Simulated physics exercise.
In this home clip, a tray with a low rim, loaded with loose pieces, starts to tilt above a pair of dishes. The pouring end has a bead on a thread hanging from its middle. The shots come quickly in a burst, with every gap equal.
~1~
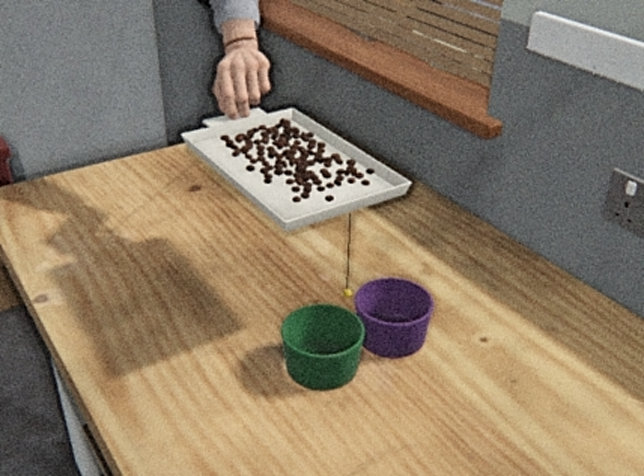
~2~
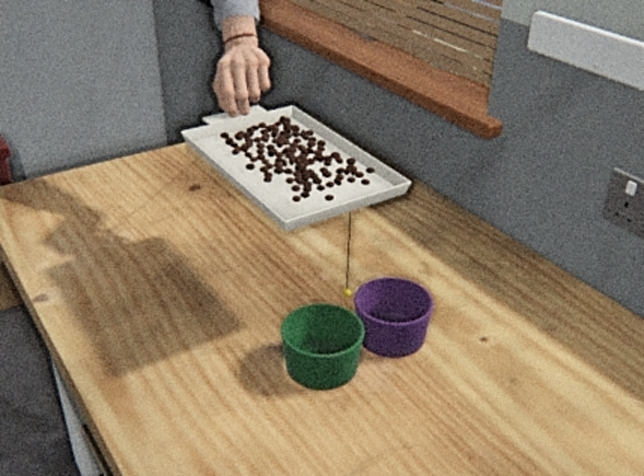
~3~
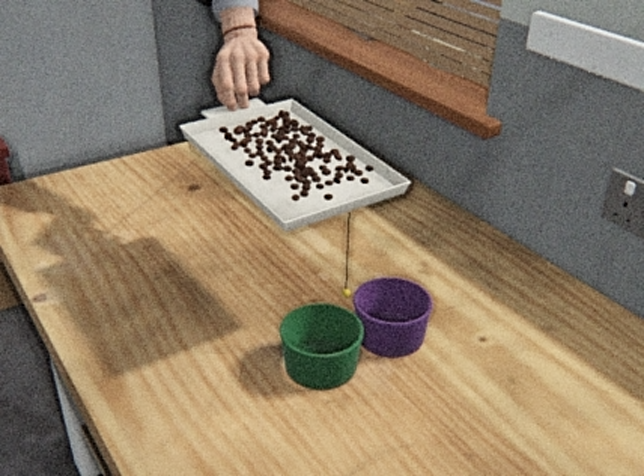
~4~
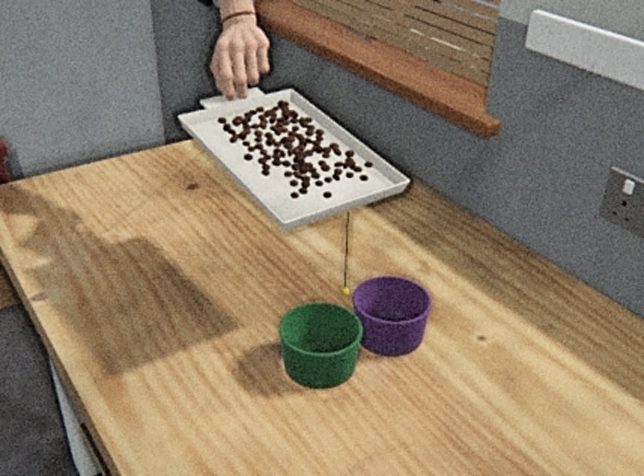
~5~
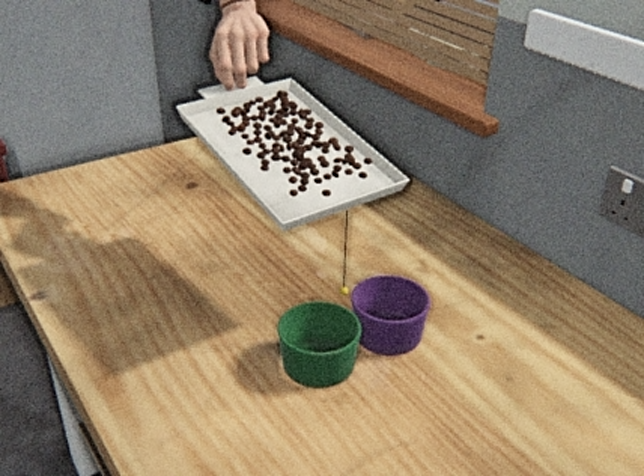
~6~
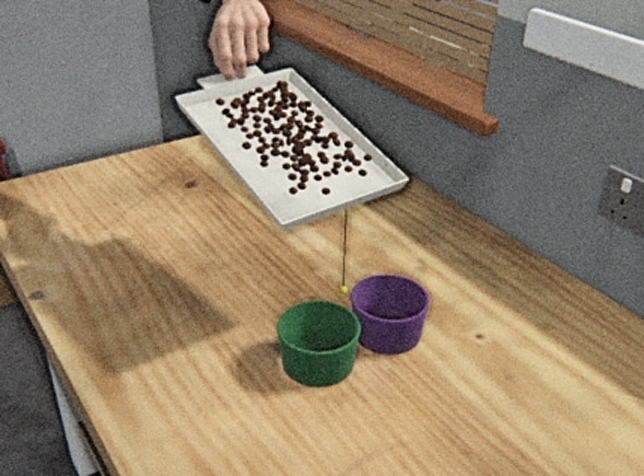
At first, a hand holds a white tray of small dark brown pieces almost level above a green dish and a purple dish on a wooden worktop, a bead hanging on a thread. The hand then slowly raises the far end, slightly steepening the tray, while the pieces barely shift on it.
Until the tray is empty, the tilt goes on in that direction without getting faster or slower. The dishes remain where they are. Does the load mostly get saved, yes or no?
Yes, most of it is saved.
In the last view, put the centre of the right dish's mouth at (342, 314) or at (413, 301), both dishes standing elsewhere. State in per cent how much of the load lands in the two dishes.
Trial 1 about 70 %, trial 2 about 70 %.
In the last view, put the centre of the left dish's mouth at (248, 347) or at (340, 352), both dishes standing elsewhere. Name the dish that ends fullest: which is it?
Well, first the one further right, then the one further left.
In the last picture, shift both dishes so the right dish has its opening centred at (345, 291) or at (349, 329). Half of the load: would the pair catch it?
Short of half, then the bulk of it.
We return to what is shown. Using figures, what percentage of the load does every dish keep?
Per hundred pieces, the left dish ends with about 60 and the right dish with about 10.
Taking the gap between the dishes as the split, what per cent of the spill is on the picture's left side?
It comes to about 40 percent.
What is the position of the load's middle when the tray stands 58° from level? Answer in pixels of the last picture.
Roughly at (325, 201).
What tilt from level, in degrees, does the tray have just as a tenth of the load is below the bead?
65° or so.
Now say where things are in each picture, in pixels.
In the first picture, corners of the pouring end near (287, 219) and (405, 182), level; middle of the load near (285, 153), flat chocolate drops; left dish near (345, 367); right dish near (417, 335); bead on its thread near (347, 293).
In the second picture, corners of the pouring end near (287, 219) and (405, 181), level; middle of the load near (285, 151).
In the third picture, corners of the pouring end near (286, 219) and (405, 181), tipped barely, lowest at the left corner; middle of the load near (284, 147).
In the fourth picture, corners of the pouring end near (285, 219) and (404, 180), tipped a little, lowest at the left corner; middle of the load near (284, 140).
In the fifth picture, corners of the pouring end near (284, 220) and (403, 179), tipped a little, lowest at the left corner; middle of the load near (283, 134).
In the sixth picture, corners of the pouring end near (284, 220) and (403, 178), tipped a little, lowest at the left corner; middle of the load near (282, 127); left dish near (341, 364); right dish near (413, 332).
Shortly afterwards, tray tipped steeply; the bulk on the tray; only a few in the left dish; only a few outside both; a little in the air.
Next, tray tipped right over; near a quarter on the tray; near a third in the left dish; a little in the right dish; a little outside both; near a quarter in the air.
Some moments later, tray tipped past a quarter turn; near two thirds in the left dish; a little in the right dish; near a quarter outside both.
In the end, tray tipped past a quarter turn; near two thirds in the left dish; a little in the right dish; near a quarter outside both.
